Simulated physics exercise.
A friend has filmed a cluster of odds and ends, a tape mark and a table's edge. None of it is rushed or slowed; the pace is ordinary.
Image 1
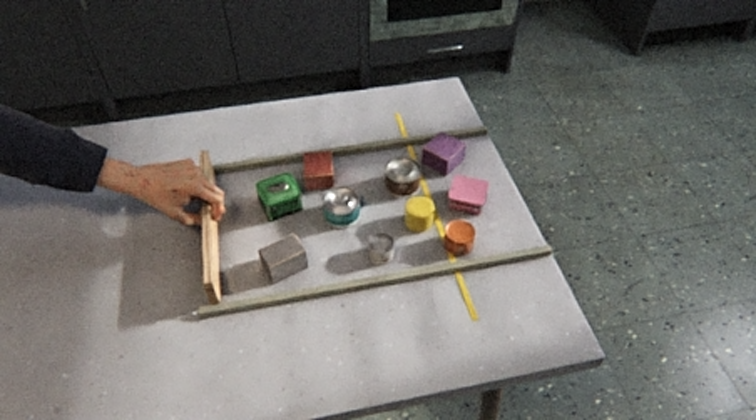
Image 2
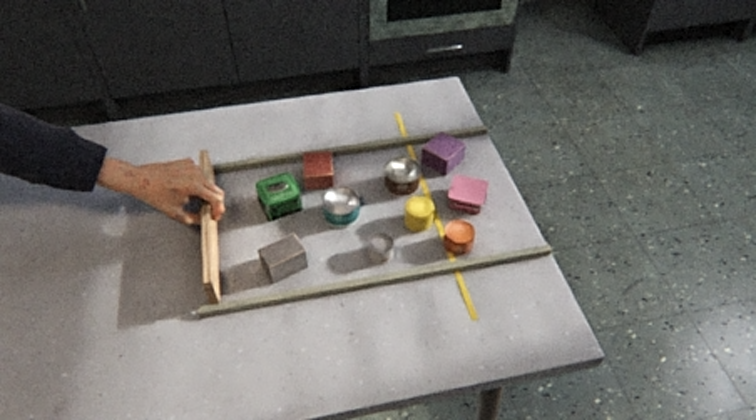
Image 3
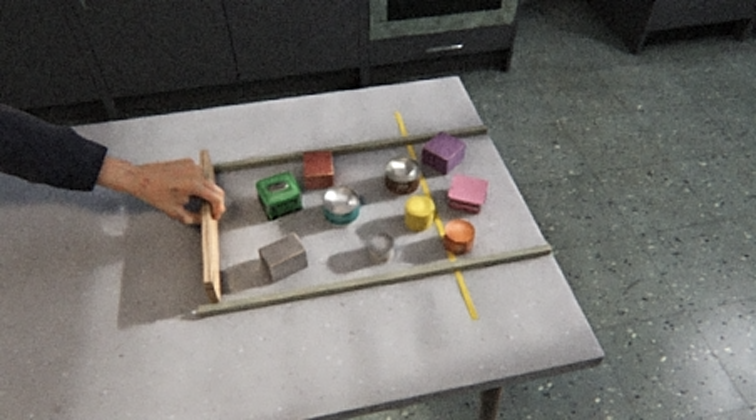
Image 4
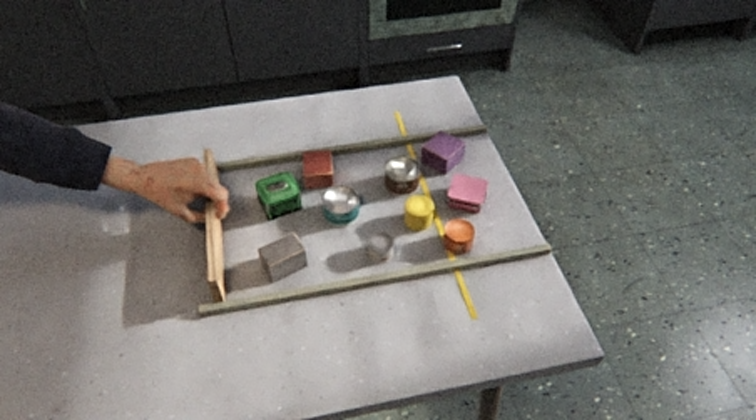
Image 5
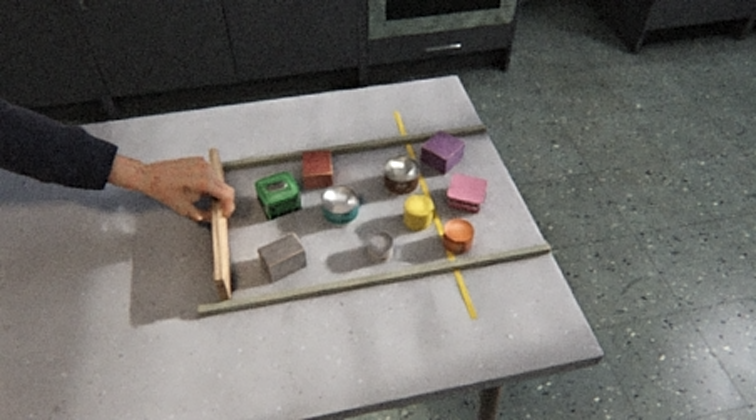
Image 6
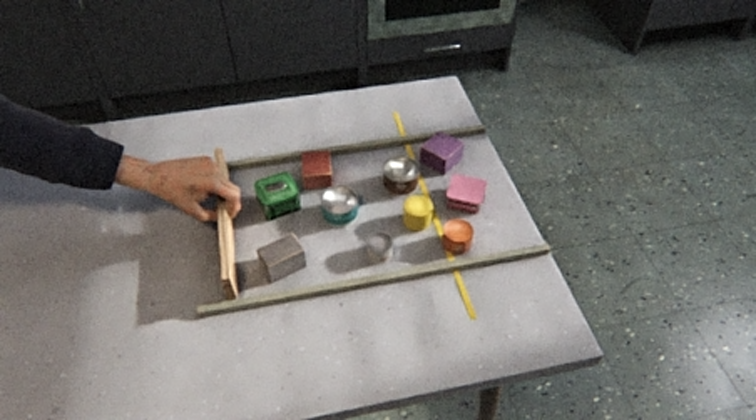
On a speckled grey table, a hand slides an upright board slightly right toward scattered colourful objects.
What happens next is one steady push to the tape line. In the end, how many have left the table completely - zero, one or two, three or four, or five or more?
I expect every piece to stay on the table.
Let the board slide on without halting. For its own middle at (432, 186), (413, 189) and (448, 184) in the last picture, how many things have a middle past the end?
0, 0 and 1.
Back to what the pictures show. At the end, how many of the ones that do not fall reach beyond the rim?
My count gives 0.
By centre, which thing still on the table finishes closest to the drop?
The orange tub finishes nearest.
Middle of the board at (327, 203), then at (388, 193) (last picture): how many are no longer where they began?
Counting first: 5, next 9.
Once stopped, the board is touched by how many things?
4.
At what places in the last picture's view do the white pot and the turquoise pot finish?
The white pot finishes at (495, 231); the turquoise pot finishes at (450, 199).
Early on, none off yet; pink case at rest near (466, 194); purple block at rest near (442, 153); orange tub at rest near (457, 237).
A while later, none off yet; pink case at rest near (466, 194); purple block at rest near (442, 153); orange tub at rest near (458, 238).
Finally, the number that fall off is zero.
